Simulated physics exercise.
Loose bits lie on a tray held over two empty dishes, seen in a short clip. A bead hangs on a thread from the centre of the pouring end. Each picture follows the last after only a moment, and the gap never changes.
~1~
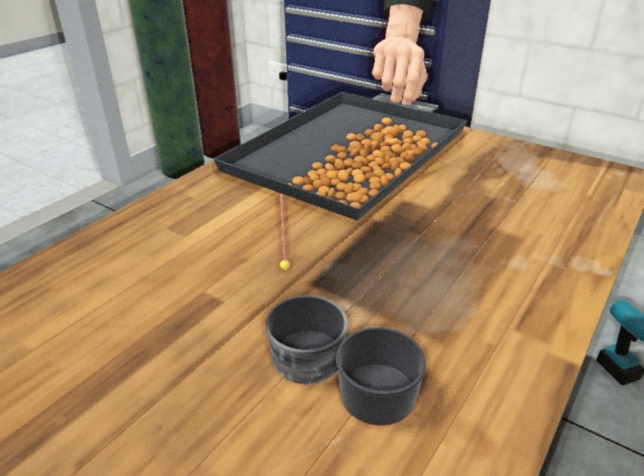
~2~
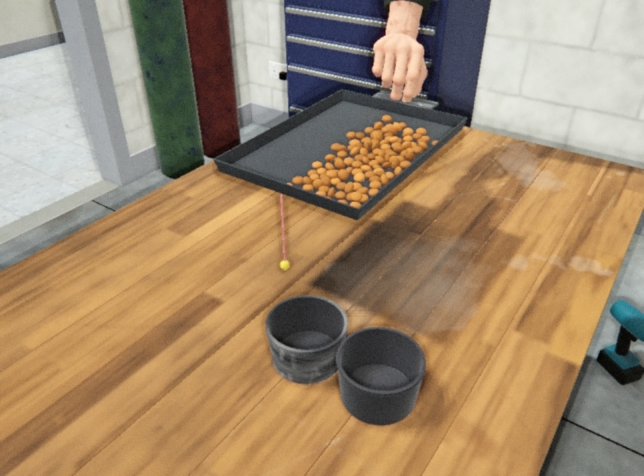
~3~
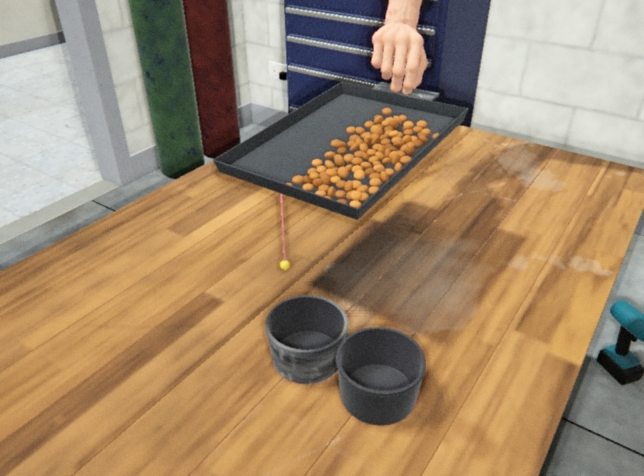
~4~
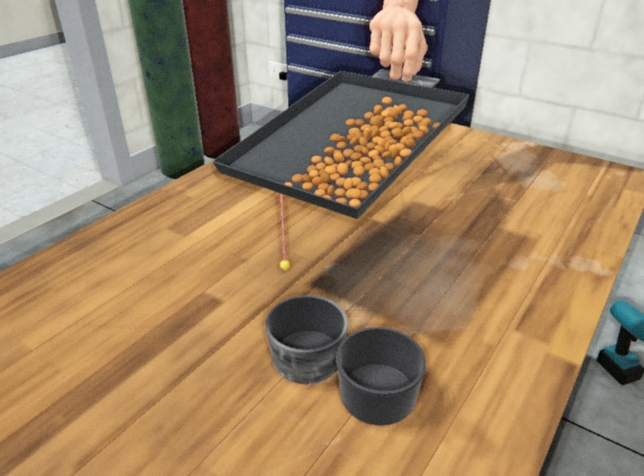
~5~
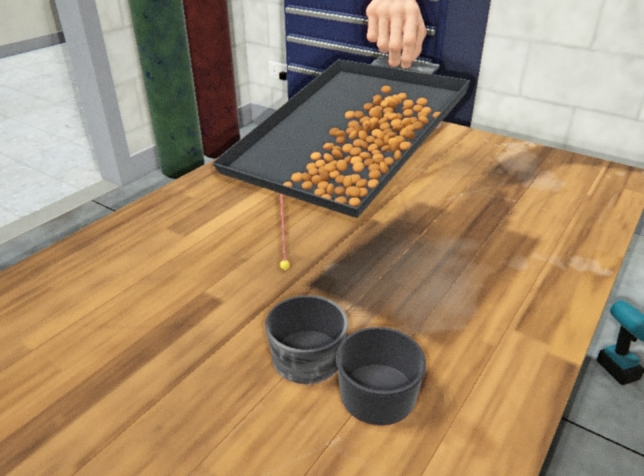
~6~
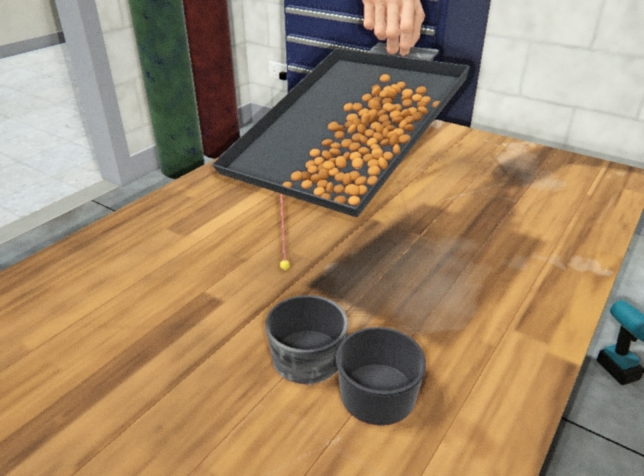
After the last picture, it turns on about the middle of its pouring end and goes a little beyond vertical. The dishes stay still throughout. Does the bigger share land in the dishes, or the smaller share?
The smaller share lands in them.
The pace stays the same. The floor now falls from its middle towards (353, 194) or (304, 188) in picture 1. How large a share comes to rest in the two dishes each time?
Roughly 30 percent, then 60 percent.
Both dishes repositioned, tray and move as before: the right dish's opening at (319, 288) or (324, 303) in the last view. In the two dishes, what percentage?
Roughly 10 % and 40 %.
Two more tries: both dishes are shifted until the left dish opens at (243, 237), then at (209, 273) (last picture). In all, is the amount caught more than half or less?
Result - try one, below the halfway mark; try two, past the halfway mark.
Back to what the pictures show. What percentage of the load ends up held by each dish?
I'd say some 20 in a hundred wind up in the left dish, and some 0 in a hundred in the right.
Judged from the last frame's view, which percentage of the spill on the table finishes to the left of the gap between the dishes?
Estimate: About 100 percent.
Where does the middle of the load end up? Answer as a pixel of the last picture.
Around (241, 331).
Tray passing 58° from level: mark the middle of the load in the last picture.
Roughly at (291, 172).
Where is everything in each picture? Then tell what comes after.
In the first frame, corners of the pouring end (218, 158) and (358, 206), level; middle of the load (372, 158), bits of cat kibble; left dish (283, 360); right dish (358, 401); bead on its thread (285, 265).
In the second frame, corners of the pouring end (218, 159) and (358, 206), level; middle of the load (372, 157).
In the third frame, corners of the pouring end (218, 159) and (357, 206), tipped barely, lowest at the left corner; middle of the load (372, 153).
In the fourth frame, corners of the pouring end (217, 161) and (356, 206), tipped a little, lowest at the left corner; middle of the load (371, 146).
In the fifth frame, corners of the pouring end (217, 162) and (356, 205), tipped a little, lowest at the left corner; middle of the load (371, 140).
In the sixth frame, corners of the pouring end (216, 163) and (355, 205), tipped clearly, lowest at the left corner; middle of the load (370, 133); left dish (283, 360); right dish (358, 401).
Just after the last frame, tray tipped steeply; almost all on the tray; just a few in the air.
A moment on, tray tipped right over; roughly half on the tray; just a few in the left dish; roughly a third outside both; about a tenth in the air.
Further on, tray tipped past a quarter turn; roughly a quarter in the left dish; the larger part outside both.
When it is over, tray tipped past a quarter turn; not one in the right dish; roughly a quarter in the left dish; the larger part outside both.
